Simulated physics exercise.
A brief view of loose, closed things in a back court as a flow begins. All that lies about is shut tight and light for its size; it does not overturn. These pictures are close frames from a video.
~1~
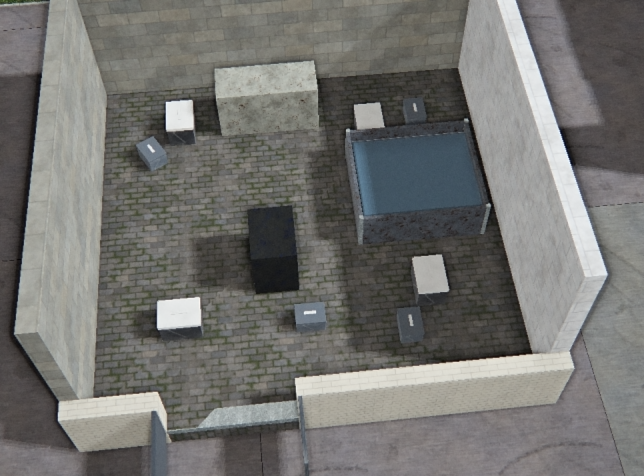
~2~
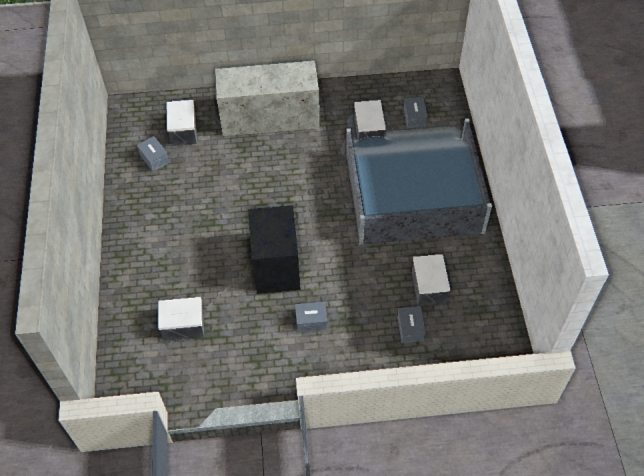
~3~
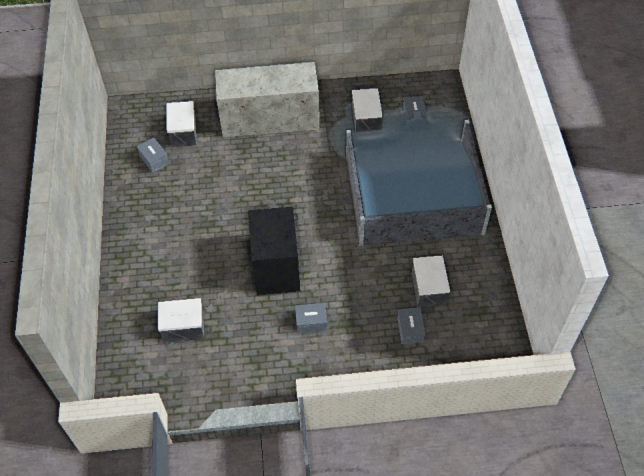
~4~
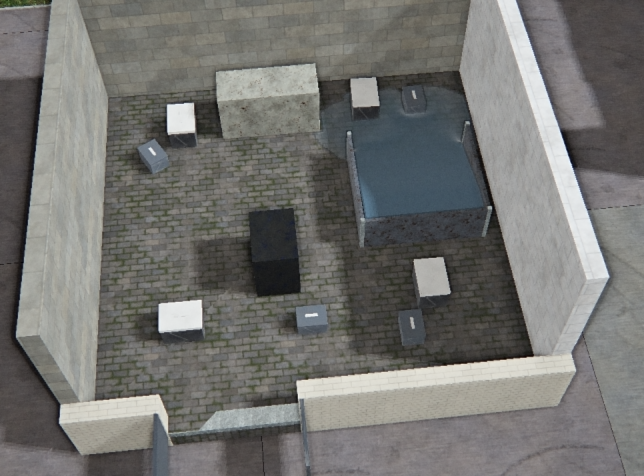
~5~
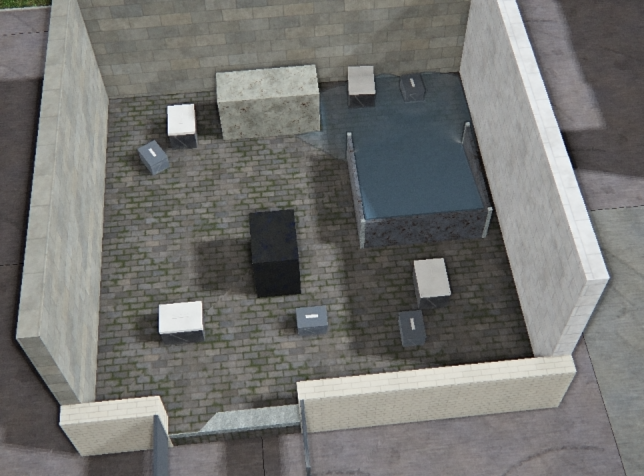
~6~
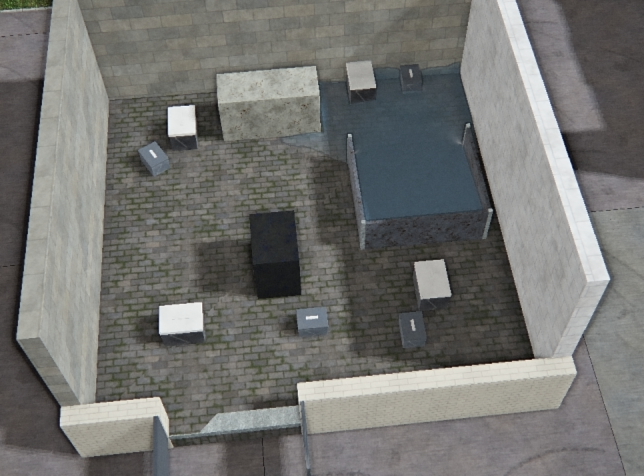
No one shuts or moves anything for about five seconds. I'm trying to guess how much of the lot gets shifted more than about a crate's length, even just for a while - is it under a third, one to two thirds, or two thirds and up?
Share shifted well: Low, below a third.
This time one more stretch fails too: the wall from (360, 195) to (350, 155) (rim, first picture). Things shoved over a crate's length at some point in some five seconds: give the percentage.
Roughly 20 in a hundred.
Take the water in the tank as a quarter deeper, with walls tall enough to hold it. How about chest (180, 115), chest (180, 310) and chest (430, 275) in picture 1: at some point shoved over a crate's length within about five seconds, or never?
Result by item: Didn't cover it; didn't cover it; didn't cover it.
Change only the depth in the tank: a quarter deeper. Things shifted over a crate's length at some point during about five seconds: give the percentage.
About 40 in every hundred loose things.
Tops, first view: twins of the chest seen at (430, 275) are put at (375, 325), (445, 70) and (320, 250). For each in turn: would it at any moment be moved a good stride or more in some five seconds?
Going by the order given: Stays in place, travels that far, stays in place.
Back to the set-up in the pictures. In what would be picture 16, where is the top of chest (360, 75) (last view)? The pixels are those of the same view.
Estimated position: Roughly (326, 71).
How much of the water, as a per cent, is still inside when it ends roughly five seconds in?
Close to 100 per cent, I think.
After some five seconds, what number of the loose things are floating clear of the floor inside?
It works out to 1.
A moment on, 2 of 8 are well off their spots; 2 afloat.
Next, 1 of 8 are well off their spots; 2 afloat.
Later, 2 of 8 are well off their spots; 2 afloat.
In the end, 2 of 8 are well off their spots, and 2 have been at some point; 1 afloat.
